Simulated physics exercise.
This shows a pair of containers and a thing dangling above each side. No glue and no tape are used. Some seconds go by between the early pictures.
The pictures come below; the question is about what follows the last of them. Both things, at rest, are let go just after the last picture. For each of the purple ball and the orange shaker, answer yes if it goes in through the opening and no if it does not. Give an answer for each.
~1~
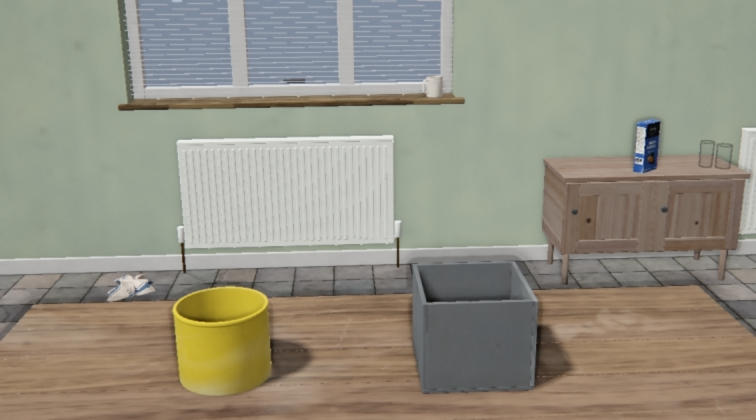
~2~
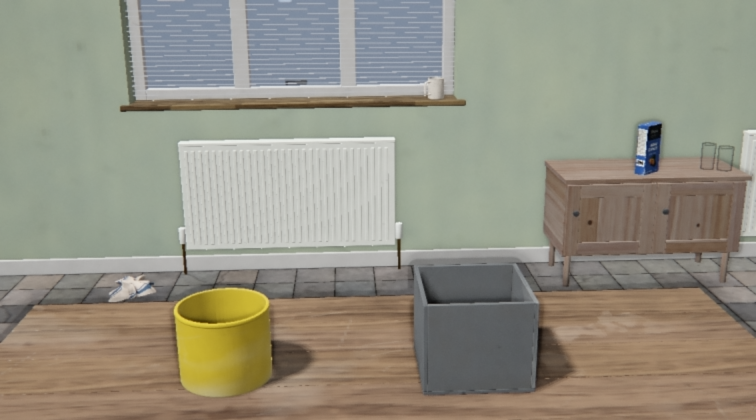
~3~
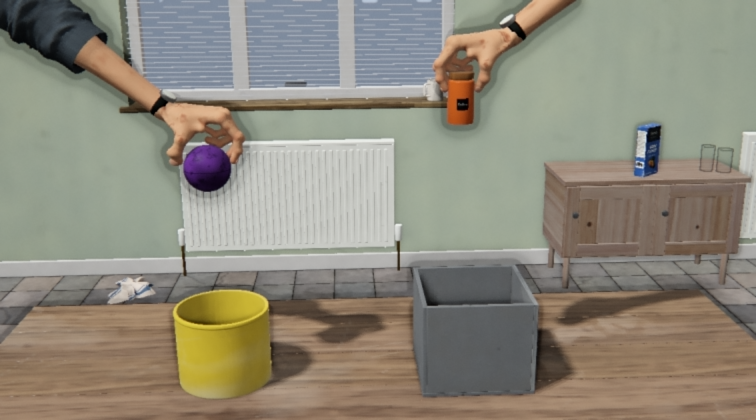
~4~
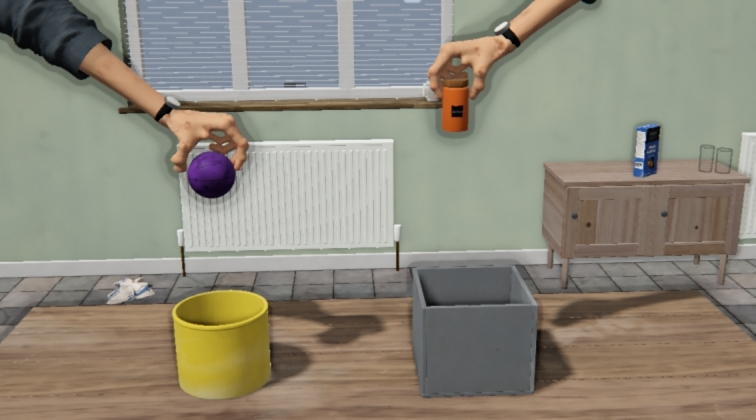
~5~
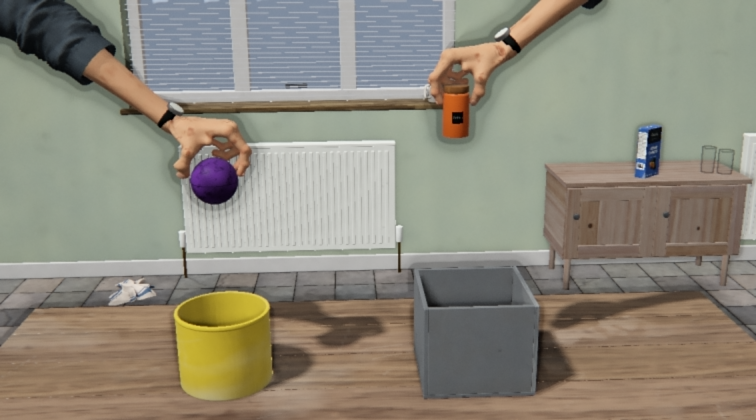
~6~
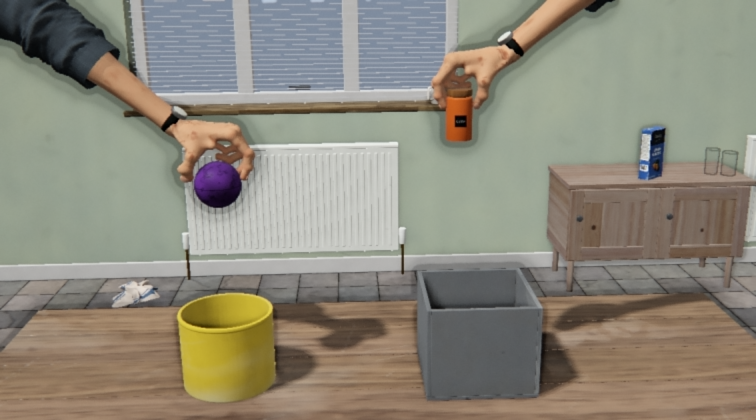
Purple ball: Yes, orange shaker: Yes.
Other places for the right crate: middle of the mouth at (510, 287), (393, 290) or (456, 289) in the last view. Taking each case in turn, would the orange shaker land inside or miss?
Falls outside, falls outside, lands in it.
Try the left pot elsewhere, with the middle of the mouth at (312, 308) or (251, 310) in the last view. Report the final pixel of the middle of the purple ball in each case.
First setting: About (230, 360); second: About (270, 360).
Then, 0.18 s on from there, purple ball displaced about its own width near (221, 236); orange shaker displaced well along near (458, 167).
Then, 0.28 s on from there, purple ball on its way down near (228, 329); orange shaker on its way down near (457, 263).
In the end, the purple ball lands inside, near (230, 356); the orange shaker lands inside, near (456, 349).
